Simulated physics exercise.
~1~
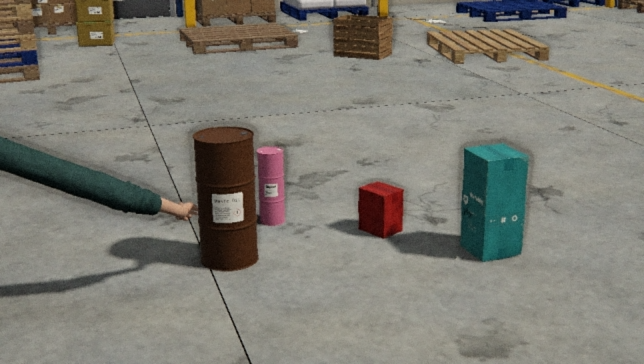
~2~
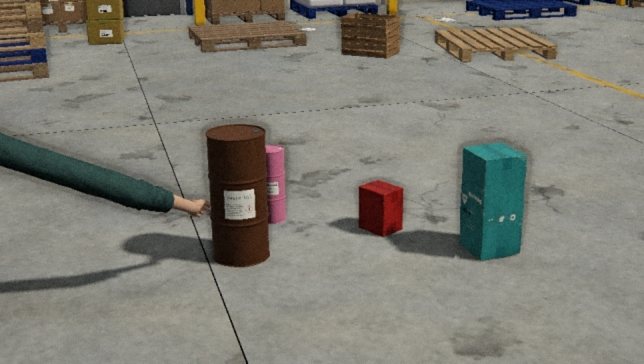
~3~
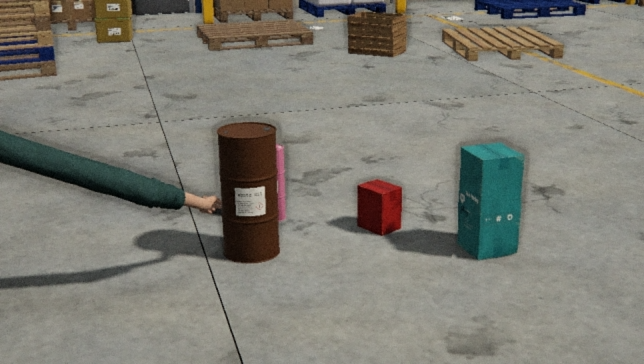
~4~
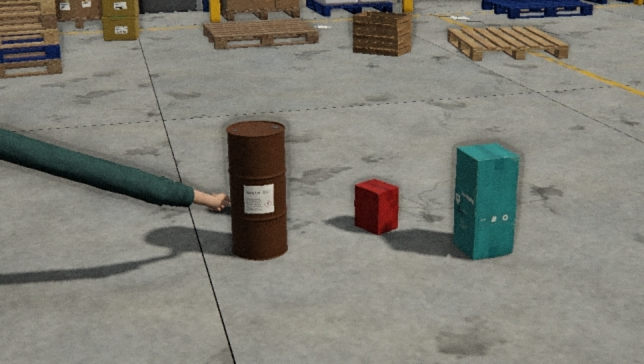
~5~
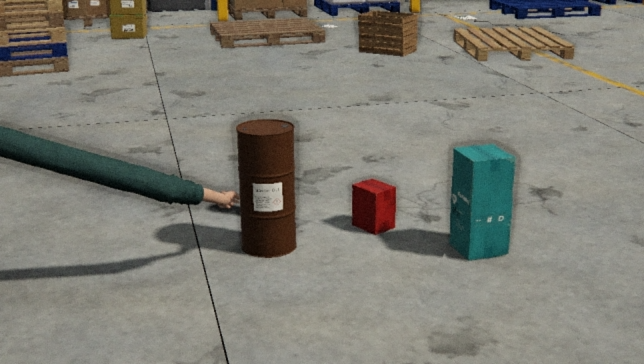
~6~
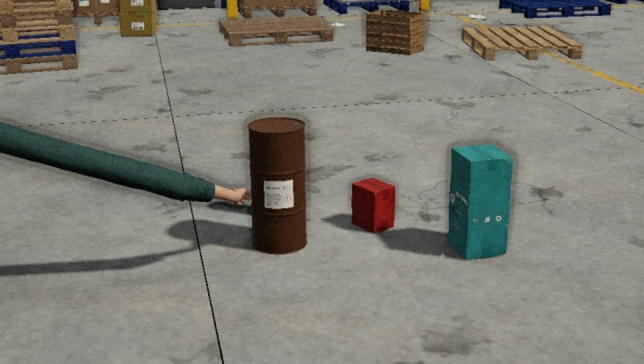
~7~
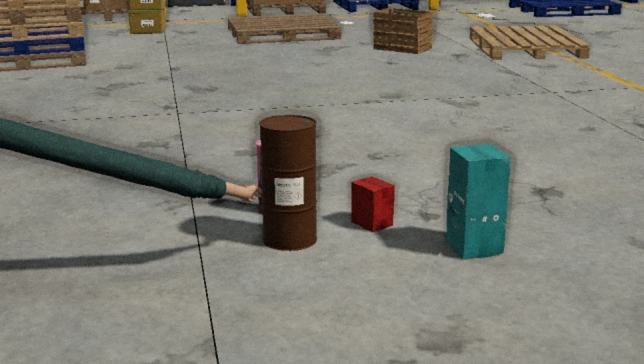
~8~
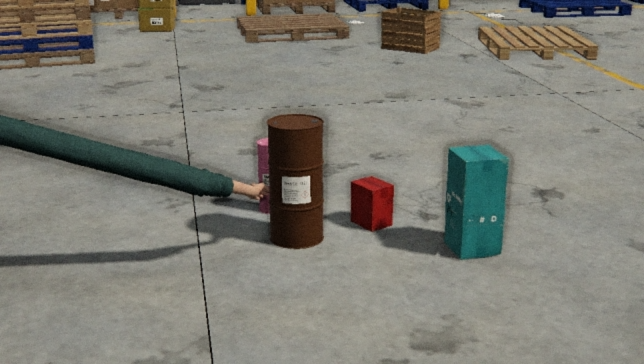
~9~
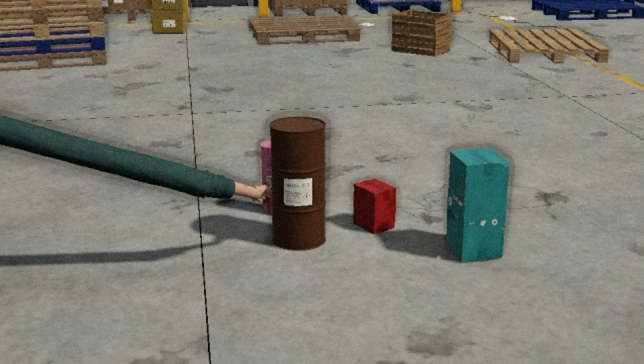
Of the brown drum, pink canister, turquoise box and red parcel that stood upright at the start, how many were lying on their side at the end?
None of them were. The brown drum was pushed along but stayed upright, and the pink canister, turquoise box and red parcel were still standing too.
